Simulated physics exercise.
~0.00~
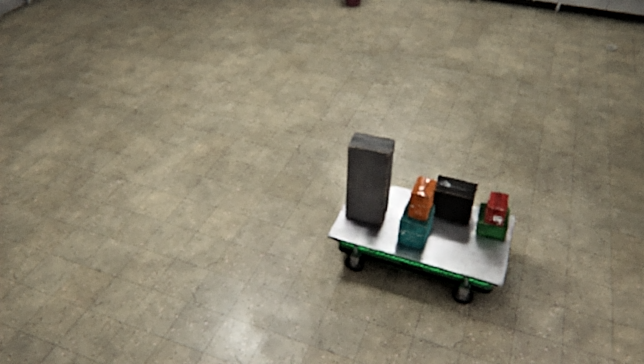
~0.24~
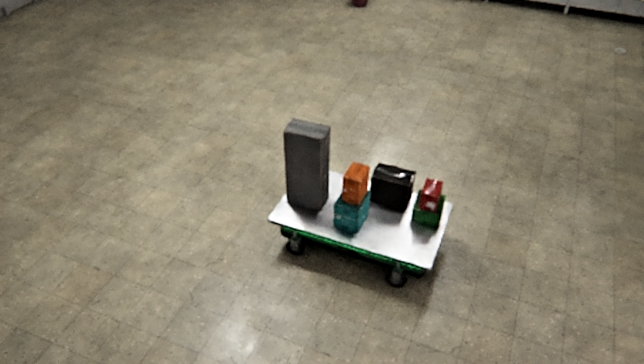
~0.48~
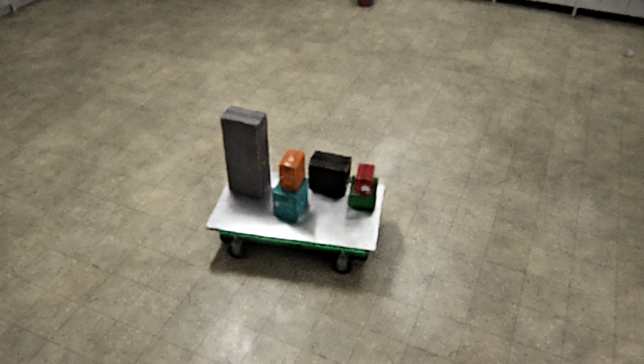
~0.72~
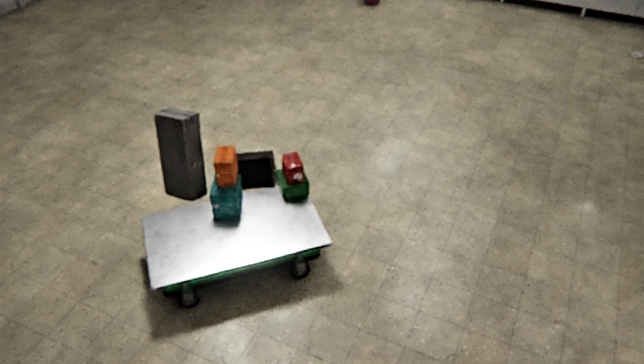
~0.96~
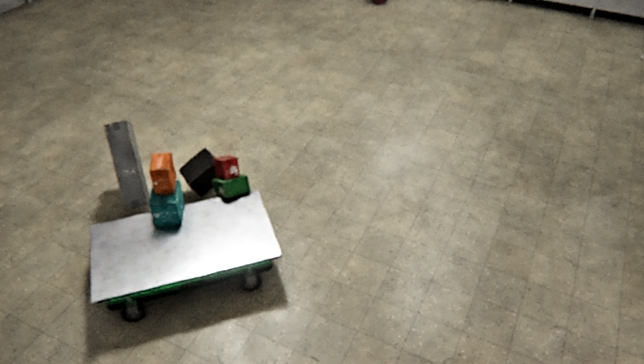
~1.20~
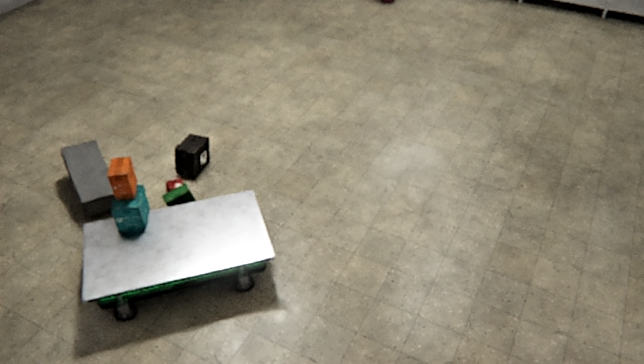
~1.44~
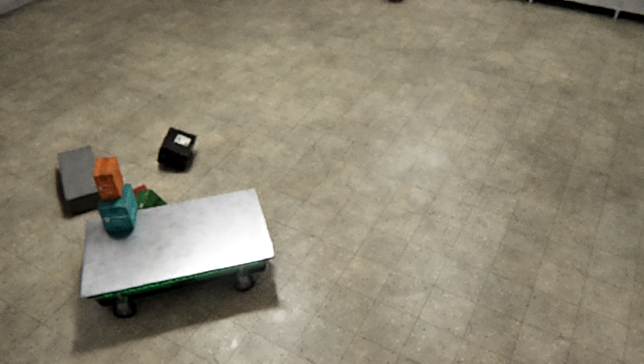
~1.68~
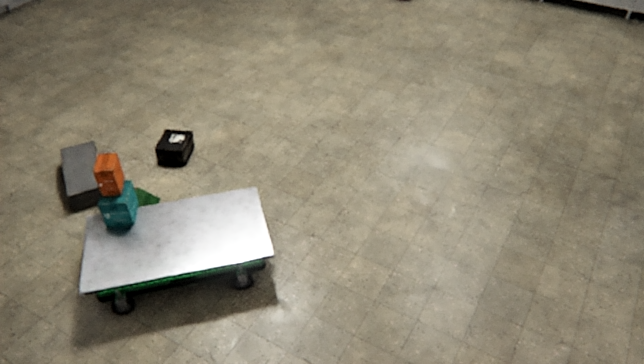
A flat cart with a pale deck and green edging rolls across a tiled floor, seen from above, carrying a tall grey box at the left, an orange box stacked on a turquoise parcel, a black box behind, and a red box on a green parcel at the right. It moves left, then swings round toward the viewer, and the load slides toward the far edge. The grey box leans and topples off, while the black, red and green ones tumble over the back. The cart stops, leaving the orange box upright on the turquoise parcel at the deck's far left corner, the grey and black boxes lying on the floor beyond and the green parcel partly hidden behind the deck.
